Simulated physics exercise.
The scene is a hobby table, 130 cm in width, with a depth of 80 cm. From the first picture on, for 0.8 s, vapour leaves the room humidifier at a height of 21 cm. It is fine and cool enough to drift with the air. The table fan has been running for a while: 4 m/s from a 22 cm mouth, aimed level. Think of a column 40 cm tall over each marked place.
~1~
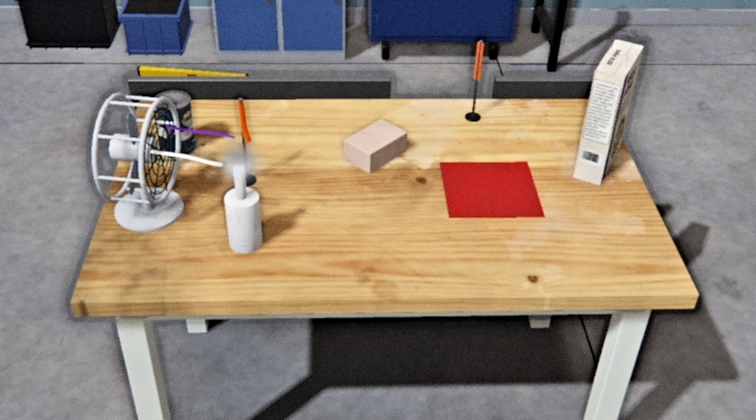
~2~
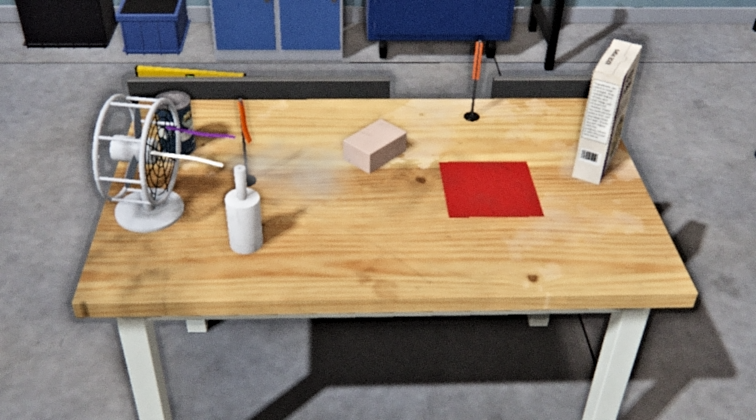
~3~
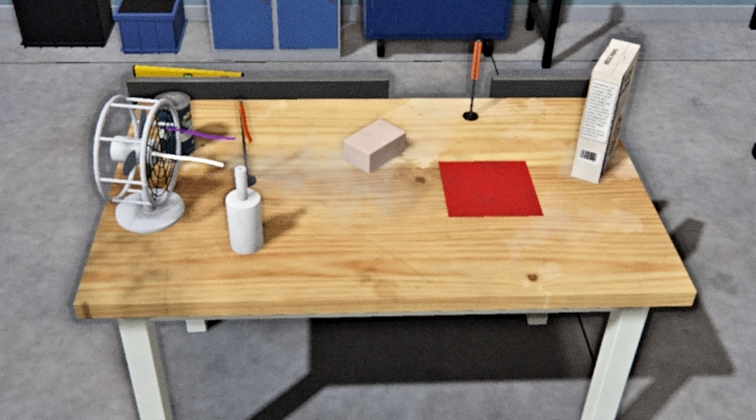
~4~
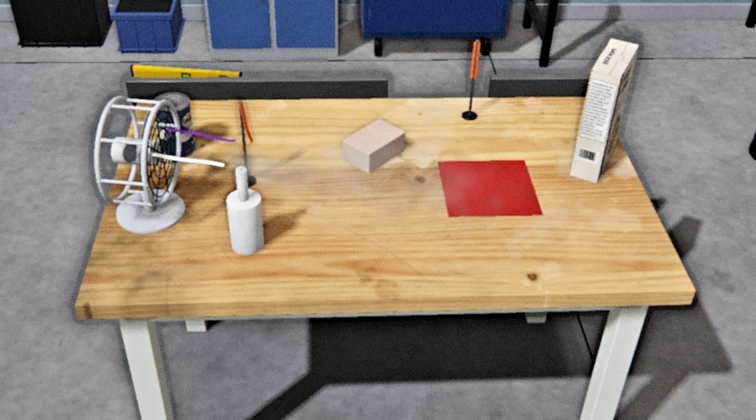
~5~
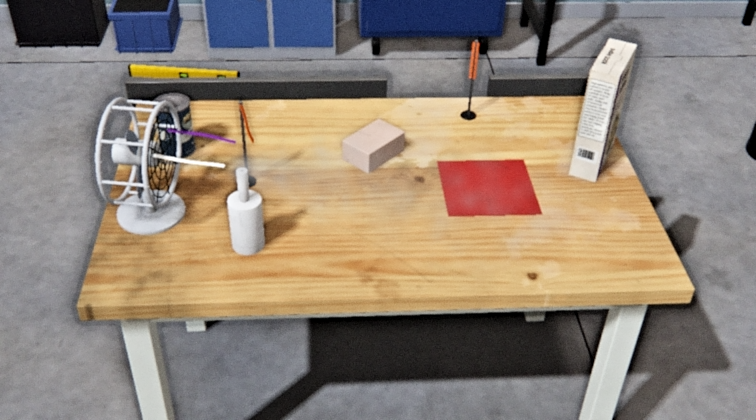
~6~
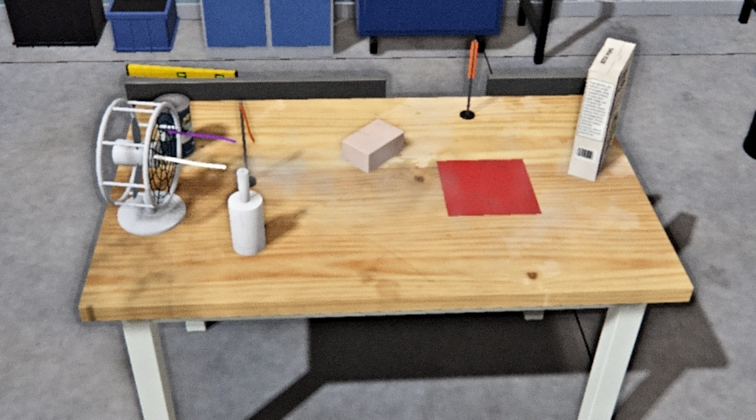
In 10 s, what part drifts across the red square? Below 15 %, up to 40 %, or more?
Over the red square: Not even 15 %.
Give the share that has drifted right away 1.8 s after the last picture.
About 90 %.
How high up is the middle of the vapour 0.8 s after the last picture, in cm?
Roughly 20 cm up.
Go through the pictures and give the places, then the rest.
In the first frame, the vapour is thickest near (238, 163), the room humidifier stands at (240, 181) and the table fan is at (139, 149).
In the second frame, the vapour is thickest near (298, 169) and reaches out to (336, 166) and the red square is centred on (489, 189).
In the third frame, the vapour is thickest near (330, 175) and reaches out to (407, 183), a ribbon ends at (475, 79) and a ribbon ends at (251, 142).
In the fourth frame, the vapour is thickest near (363, 179) and reaches out to (484, 191), the top of a carton is at (616, 57) and the top of a block is at (374, 136).
In the fifth frame, the vapour is thickest near (387, 181) and reaches out to (538, 195).
In the sixth frame, the vapour is thickest near (405, 183) and reaches out to (611, 200), a ribbon ends at (471, 78) and a ribbon ends at (254, 142).
Then, 0.8 s after the last picture we count, 1 % has passed over the red square, with 48 % still about or yet to come, and the middle of the rest is near (648, 213).
Then, 1.8 s after the last picture we count, 1 % has passed over the red square, with 6 % still about or yet to come.
Then, 3.8 s after the last picture we count, 1 % has passed over the red square, with 0 % still about or yet to come.
Then, 9.8 s after the last picture we count, 1 % has passed over the red square, with 0 % still about or yet to come.
